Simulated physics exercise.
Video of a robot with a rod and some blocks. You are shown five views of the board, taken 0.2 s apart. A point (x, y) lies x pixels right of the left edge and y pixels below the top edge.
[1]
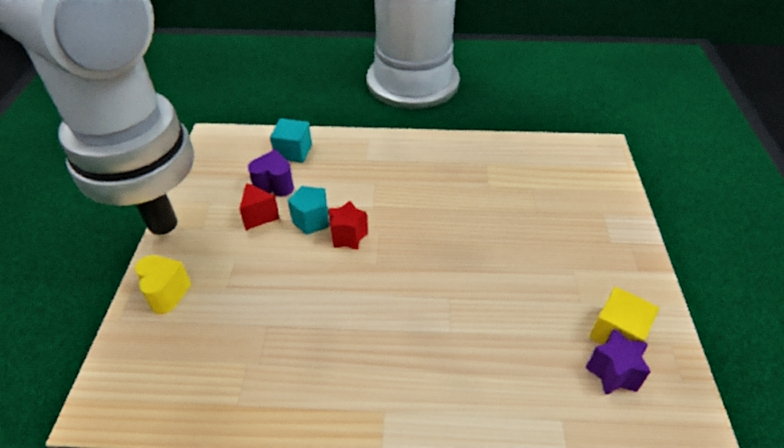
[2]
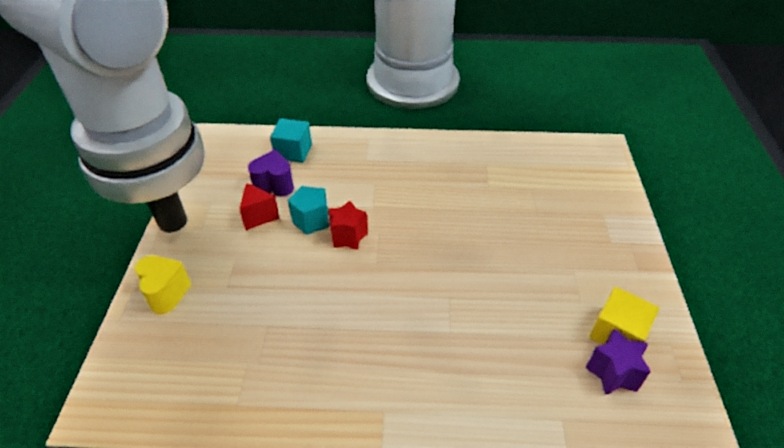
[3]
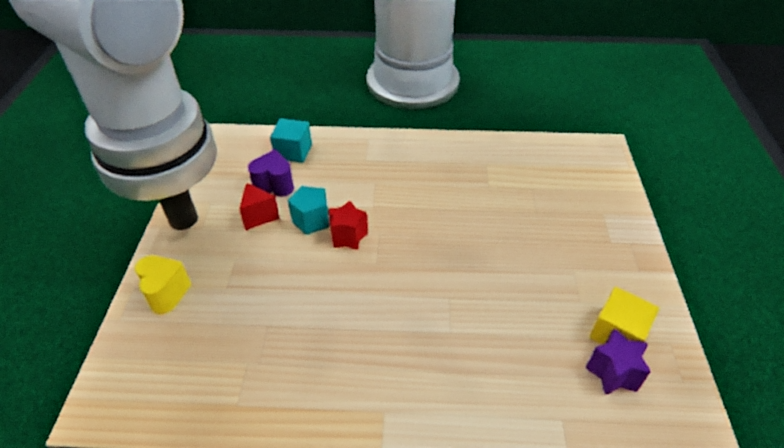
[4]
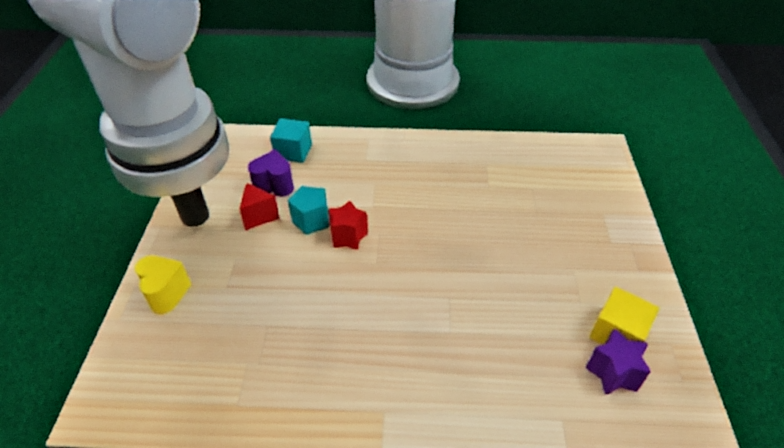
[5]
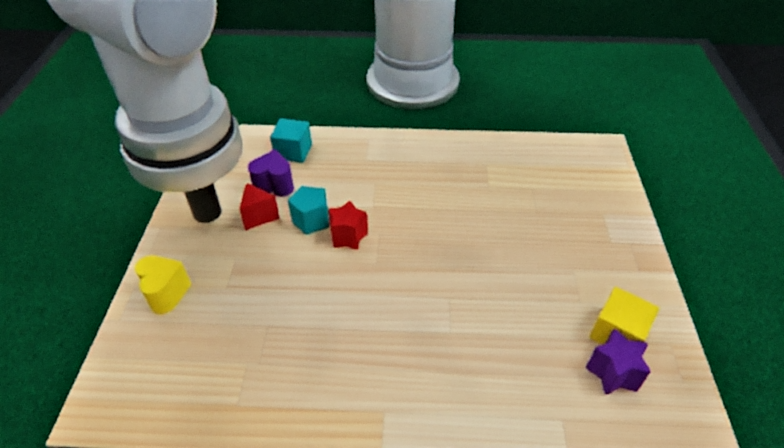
A grey robot arm with a black rod slides a short way rightward along the left side of a pale wooden board, seen from above on a green surface. Near the rod sit a yellow heart, a red block, a purple heart, two turquoise blocks and a red star, with a yellow block and purple star at lower right. The rod nears the red block, while every block and the camera stay still.
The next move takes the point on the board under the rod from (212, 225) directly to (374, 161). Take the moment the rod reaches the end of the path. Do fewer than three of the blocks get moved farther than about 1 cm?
The answer is yes.
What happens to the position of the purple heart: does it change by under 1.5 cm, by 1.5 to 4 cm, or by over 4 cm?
It falls in the 1.5 to 4 cm band.
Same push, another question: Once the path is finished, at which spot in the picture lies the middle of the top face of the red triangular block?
If I read the scene right, the answer is (278, 193).
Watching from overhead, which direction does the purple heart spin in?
It makes a counterclockwise turn.
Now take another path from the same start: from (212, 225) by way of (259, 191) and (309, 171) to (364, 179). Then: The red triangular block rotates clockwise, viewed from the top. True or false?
That statement is accurate.
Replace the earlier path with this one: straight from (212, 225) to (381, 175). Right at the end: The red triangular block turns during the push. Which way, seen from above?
Viewed from above, clockwise.
What follows on the original path. One third of the way, rod (267, 190); red triangular block (277, 193), turned 55° clockwise; purple heart (272, 161).
Two thirds of the way, rod (322, 169); red triangular block (278, 193), turned 55° clockwise; purple heart (283, 152), turned 45° anticlockwise.
At the end, rod (373, 150); red triangular block (278, 193), turned 55° clockwise; purple heart (283, 152), turned 45° anticlockwise; turquoise five-sided block unmoved.
